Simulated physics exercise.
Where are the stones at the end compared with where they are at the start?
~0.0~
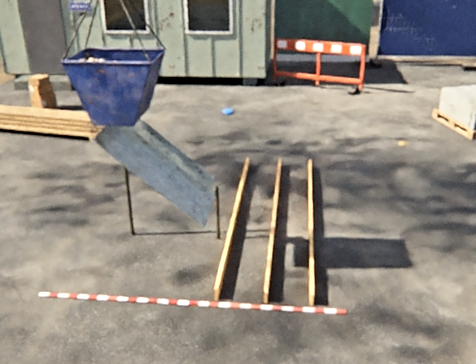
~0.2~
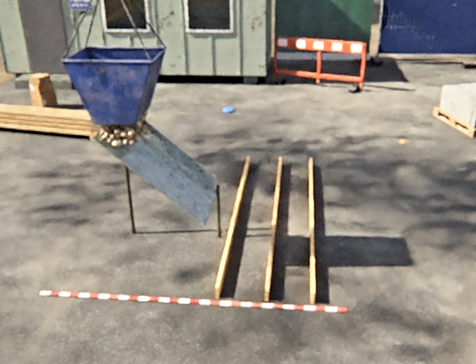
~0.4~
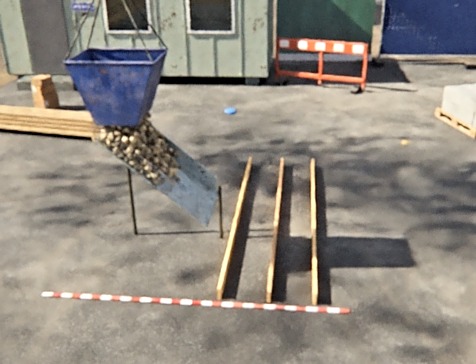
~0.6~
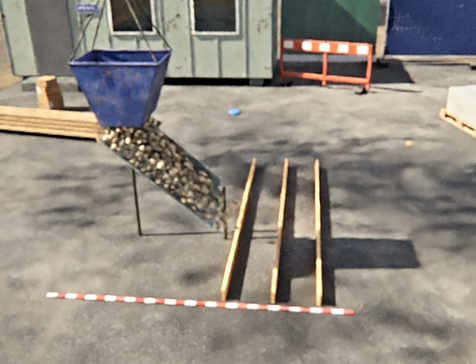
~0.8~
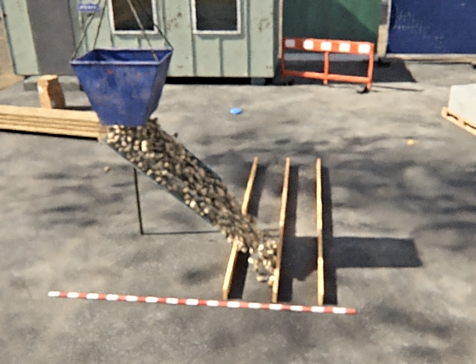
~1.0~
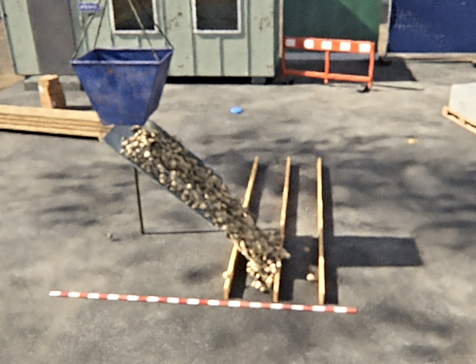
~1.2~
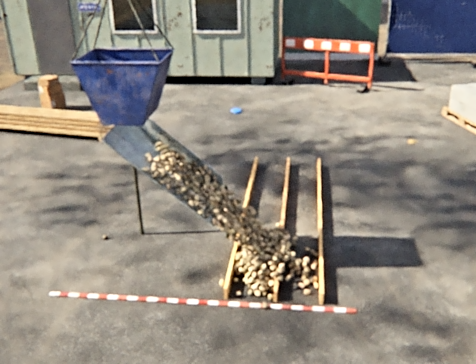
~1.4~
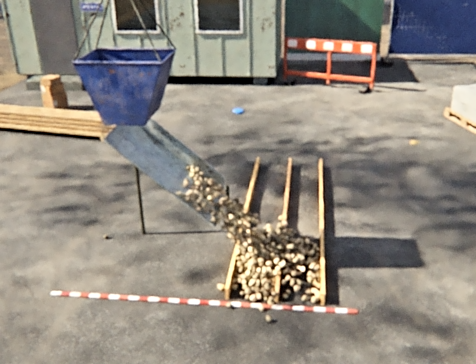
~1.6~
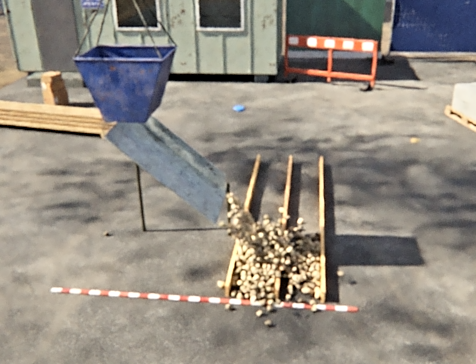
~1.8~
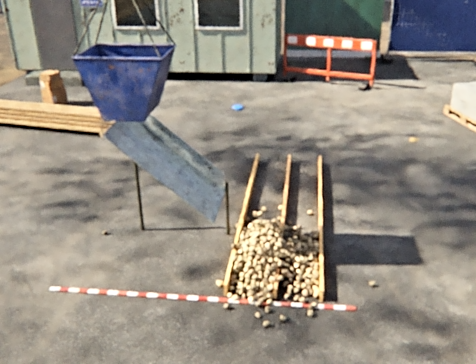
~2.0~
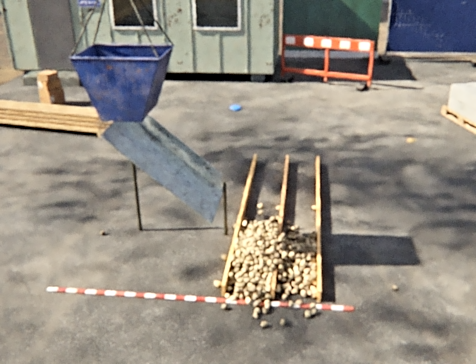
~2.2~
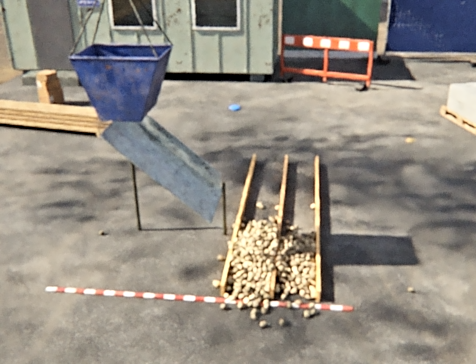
At the start the stones sit in the blue hopper at the upper left. At the end they lie on the ground lower down and to the right, mostly between the wooden planks.
